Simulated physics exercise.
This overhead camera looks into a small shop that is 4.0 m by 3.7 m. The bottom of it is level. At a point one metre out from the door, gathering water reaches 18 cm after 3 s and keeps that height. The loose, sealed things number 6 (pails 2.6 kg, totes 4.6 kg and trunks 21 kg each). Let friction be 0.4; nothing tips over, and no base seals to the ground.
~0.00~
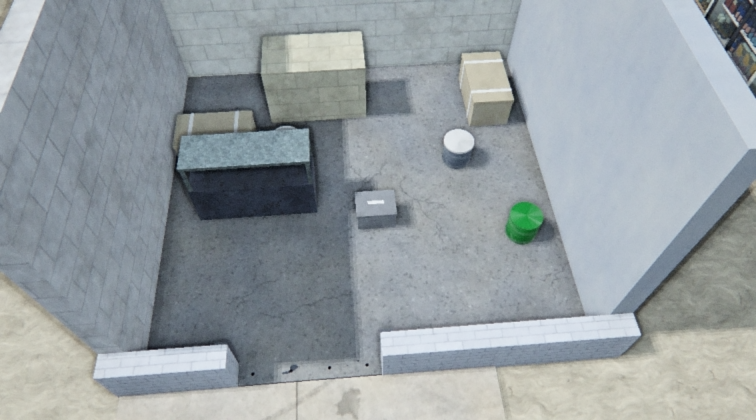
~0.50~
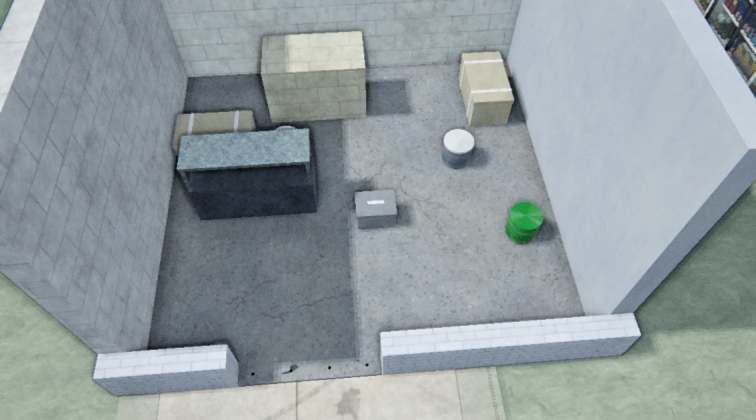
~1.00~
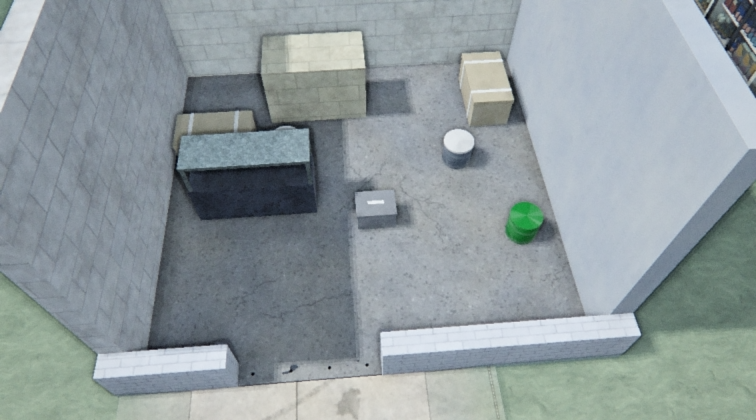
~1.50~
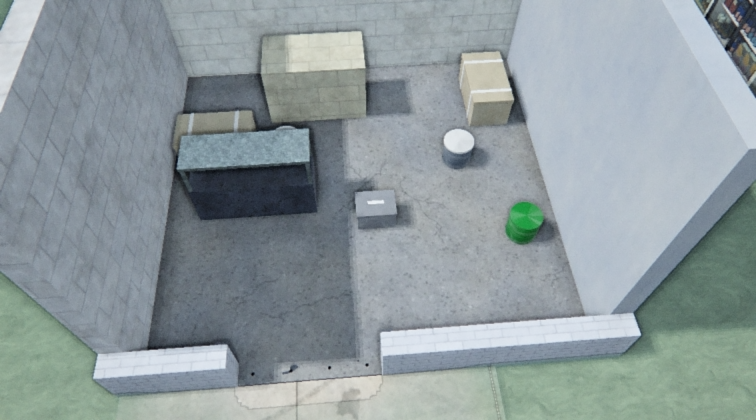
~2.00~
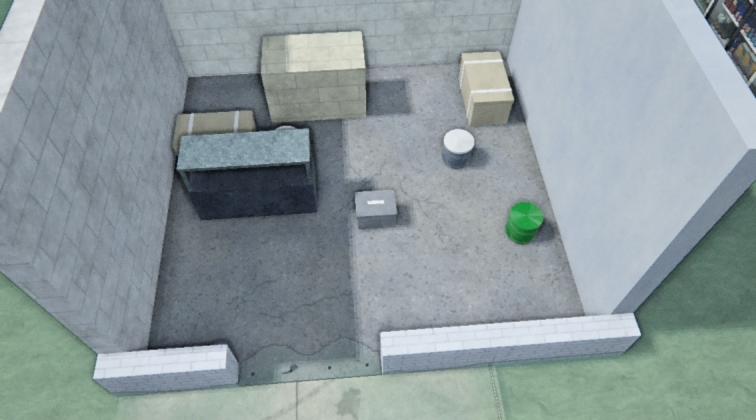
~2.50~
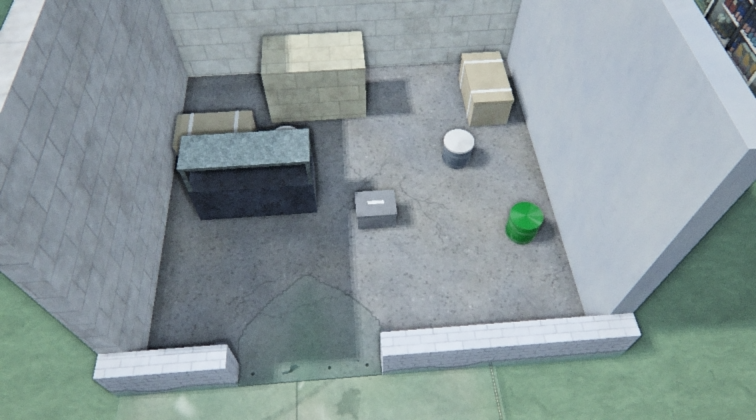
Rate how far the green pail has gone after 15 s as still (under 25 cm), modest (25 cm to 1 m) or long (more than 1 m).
Modest.
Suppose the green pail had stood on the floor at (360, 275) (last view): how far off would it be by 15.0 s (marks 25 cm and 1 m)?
Outcome - it ends up well away.
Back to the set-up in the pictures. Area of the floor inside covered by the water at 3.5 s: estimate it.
About 3.0 m2.
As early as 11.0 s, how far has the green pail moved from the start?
About 100 cm by then.
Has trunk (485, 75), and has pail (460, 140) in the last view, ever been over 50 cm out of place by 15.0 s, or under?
Well, one by one it's not bigger, then bigger.
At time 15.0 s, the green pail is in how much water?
11 cm or so.
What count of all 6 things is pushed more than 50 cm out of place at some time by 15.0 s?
Counting them up, I find 4.
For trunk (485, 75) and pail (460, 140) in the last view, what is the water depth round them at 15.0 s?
Close to 16 and 10 centimetres.
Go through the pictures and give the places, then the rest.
The first picture shows the green pail at (527, 215) rests on the ground; 0.0 m2 under water; 0 of 6 have shifted.
The second picture shows the green pail at (527, 215), on the bottom; 0.0 m2 under water; 0 of 6 have shifted.
The third picture shows the green pail at (527, 215), on the bottom; water covers 0.0 m2; 0 of 6 have shifted.
The fourth picture shows the green pail at (527, 215) rests on the ground; 0.0 m2 under water; 0 of 6 have shifted.
The fifth picture shows the green pail at (527, 215) rests on the ground; water covers 0.1 m2; 0 of 6 have shifted.
The sixth picture shows the green pail at (527, 215), on the bottom; 0.7 m2 under water; 0 of 6 have shifted.
After 3.5 s the green pail is near (527, 215), 0.0 m from its start, aground; 0 afloat.
After 6.8 s the green pail is near (527, 215), 0.0 m from its start, aground; 3 afloat.
After 11.0 s the green pail is near (489, 295), 1.0 m from its start, afloat; 6 afloat.
After 15.0 s the green pail is near (487, 160), 0.7 m from its start, afloat; 6 afloat.
